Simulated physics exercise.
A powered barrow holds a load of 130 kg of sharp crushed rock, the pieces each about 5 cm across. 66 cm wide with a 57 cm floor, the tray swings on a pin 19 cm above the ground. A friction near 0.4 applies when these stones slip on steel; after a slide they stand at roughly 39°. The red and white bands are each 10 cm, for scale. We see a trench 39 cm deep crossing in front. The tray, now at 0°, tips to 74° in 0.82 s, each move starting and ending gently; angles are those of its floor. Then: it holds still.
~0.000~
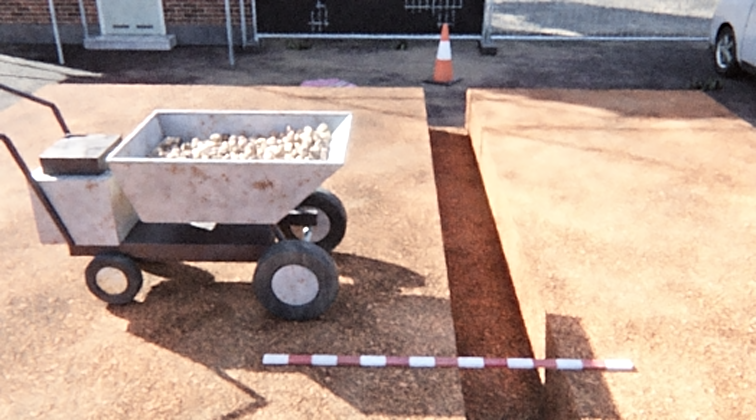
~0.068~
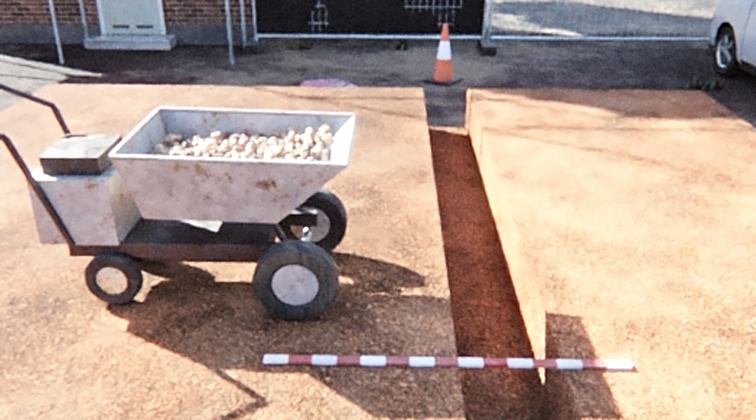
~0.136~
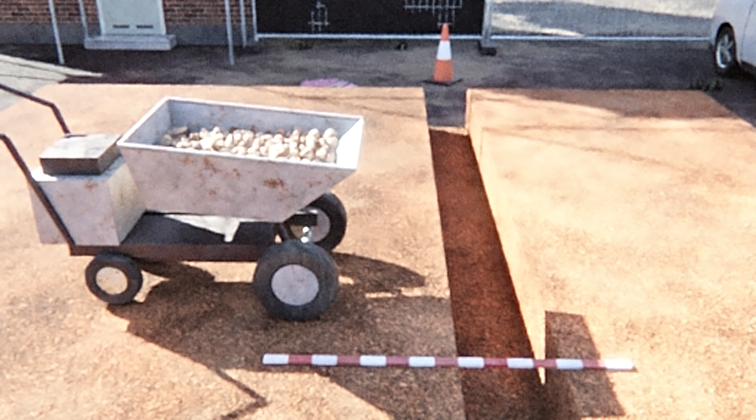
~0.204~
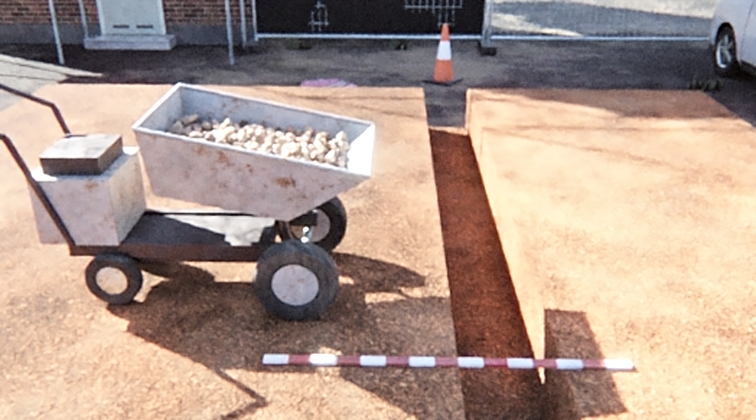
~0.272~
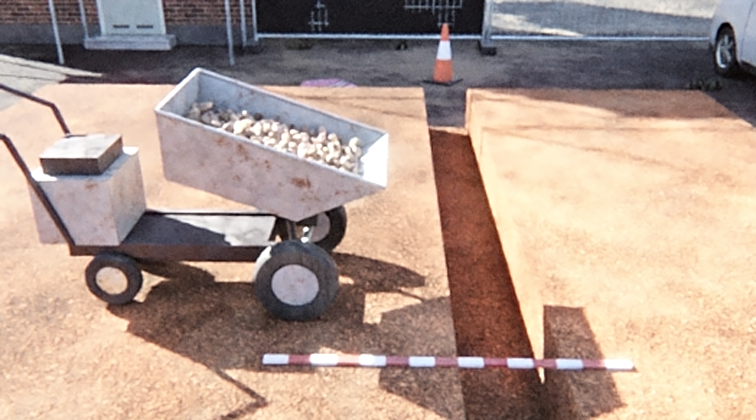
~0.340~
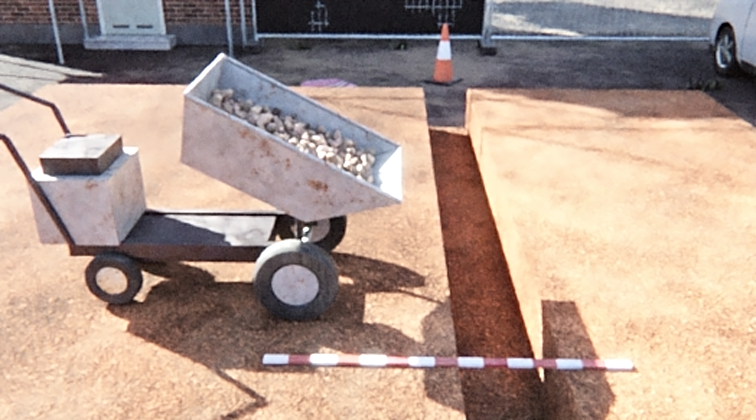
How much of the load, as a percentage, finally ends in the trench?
I would put it at about 100 per cent.
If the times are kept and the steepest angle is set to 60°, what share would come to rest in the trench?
Then close to 70 per cent.
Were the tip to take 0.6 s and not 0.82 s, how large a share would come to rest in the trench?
Something close to 100 per cent.
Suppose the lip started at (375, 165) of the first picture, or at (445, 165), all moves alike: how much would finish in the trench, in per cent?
100 % and 35 %.
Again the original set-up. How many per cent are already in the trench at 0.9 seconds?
Some 35 per cent.
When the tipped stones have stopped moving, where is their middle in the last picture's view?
The resting stones are centred at roughly (493, 336).
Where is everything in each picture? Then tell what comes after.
In the first picture, the tray is at 0°, its lip at (343, 164); the top of the load is at (305, 138).
In the second picture, the tray is at 1°, its lip at (347, 165); the top of the load is at (300, 140); the stones move at 0.3 m/s on average.
In the third picture, the tray is at 5°, its lip at (356, 169); the top of the load is at (206, 139); the stones move at 0.7 m/s on average.
In the fourth picture, the tray is at 11°, its lip at (370, 177); the top of the load is at (192, 127); the stones move at 1.0 m/s on average.
In the fifth picture, lip at (386, 188), floor tilted 19°, highest stones at (202, 115); the stones move at 1.1 m/s on average.
In the sixth picture, the tray is at 28°, its lip at (401, 202); the top of the load is at (221, 100); the stones move at 1.3 m/s on average.
After 0.6 s the floor is at 63°; 100 % in the tray; the foremost stones are at (426, 238).
After 0.9 s the floor is at 74°; 65 % in the tray, 2 % short of the trench, 33 % in the trench; the foremost stones are at (508, 354).
After 1.3 s the floor is at 74°; 9 % in the tray, 2 % short of the trench, 89 % in the trench; the foremost stones are at (534, 330).
After 3.2 s the floor is at 74°; 0 % in the tray, 100 % in the trench; the foremost stones are at (536, 330).
